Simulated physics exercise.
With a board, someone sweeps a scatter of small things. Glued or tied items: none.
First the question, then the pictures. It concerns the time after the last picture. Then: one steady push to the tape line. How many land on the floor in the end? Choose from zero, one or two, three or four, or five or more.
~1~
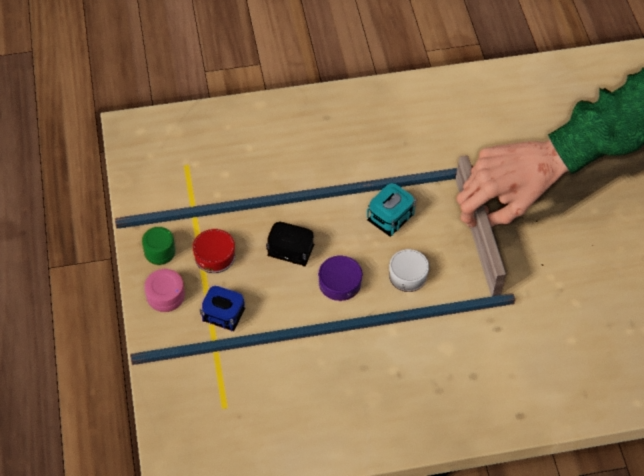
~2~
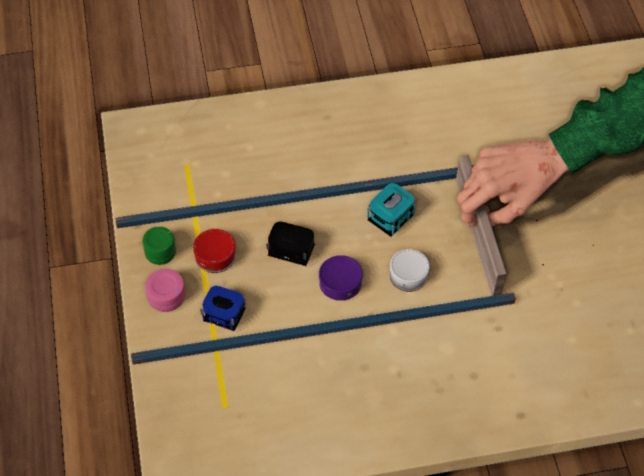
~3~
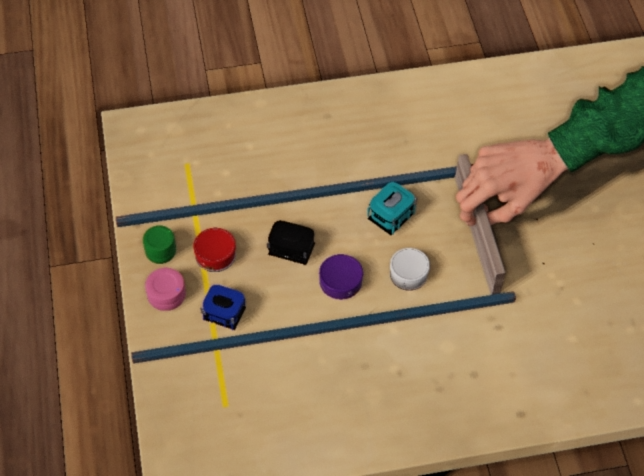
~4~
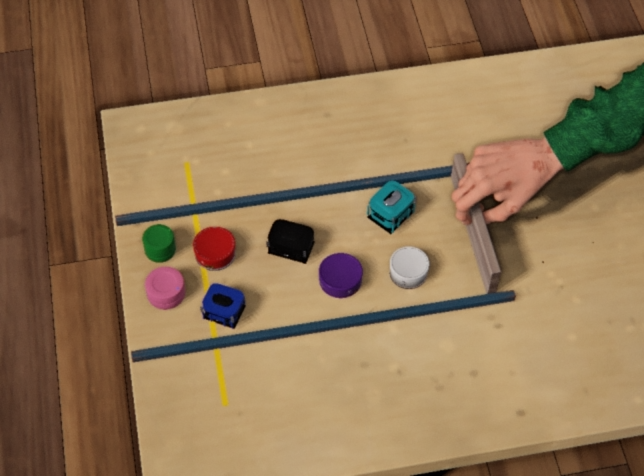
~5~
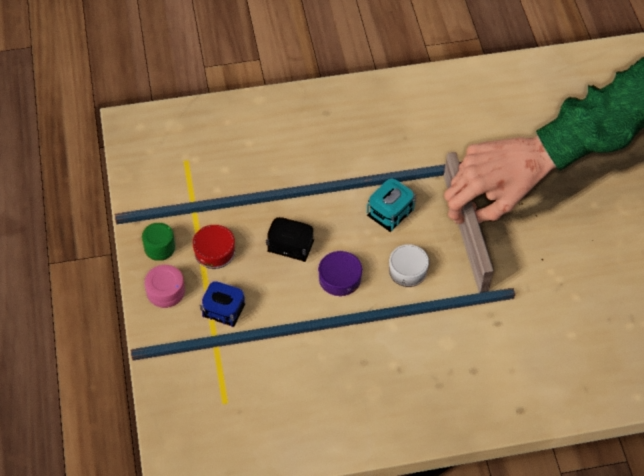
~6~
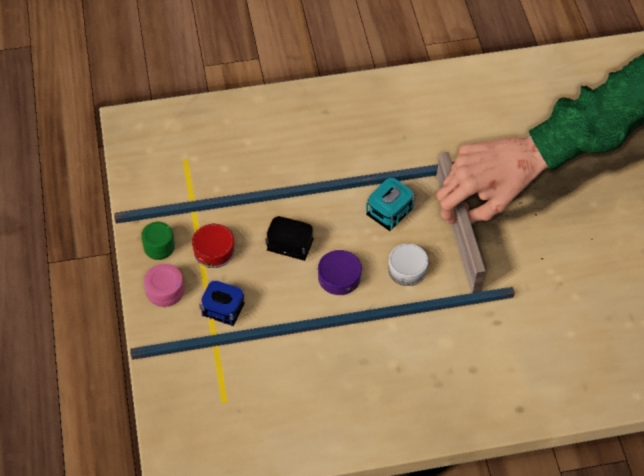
In the end, one or two land there.
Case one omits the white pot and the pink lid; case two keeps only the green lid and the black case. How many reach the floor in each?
The answer is 1 and then 1.
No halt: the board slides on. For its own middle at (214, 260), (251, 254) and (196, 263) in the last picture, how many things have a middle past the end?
2, 0 and 2.
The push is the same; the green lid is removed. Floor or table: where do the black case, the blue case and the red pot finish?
The black case keeps its place, the blue case keeps its place and the red pot keeps its place.
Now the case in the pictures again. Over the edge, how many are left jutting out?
Expected count: 0.
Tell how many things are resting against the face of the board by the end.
Result: 3 in all.
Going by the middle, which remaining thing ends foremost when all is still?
It's the red pot.
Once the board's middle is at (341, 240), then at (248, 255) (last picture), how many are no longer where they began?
At first I count 4, and then 8.
A little later, none off yet; pink lid at rest near (164, 285); green lid at rest near (158, 241); blue case at rest near (223, 303).
Next, none off yet; pink lid moving near (155, 286); green lid shifted a little near (146, 239); blue case shifted about its own width near (202, 316).
When it is over, the number that fall off is one or two; down, green lid and pink lid.
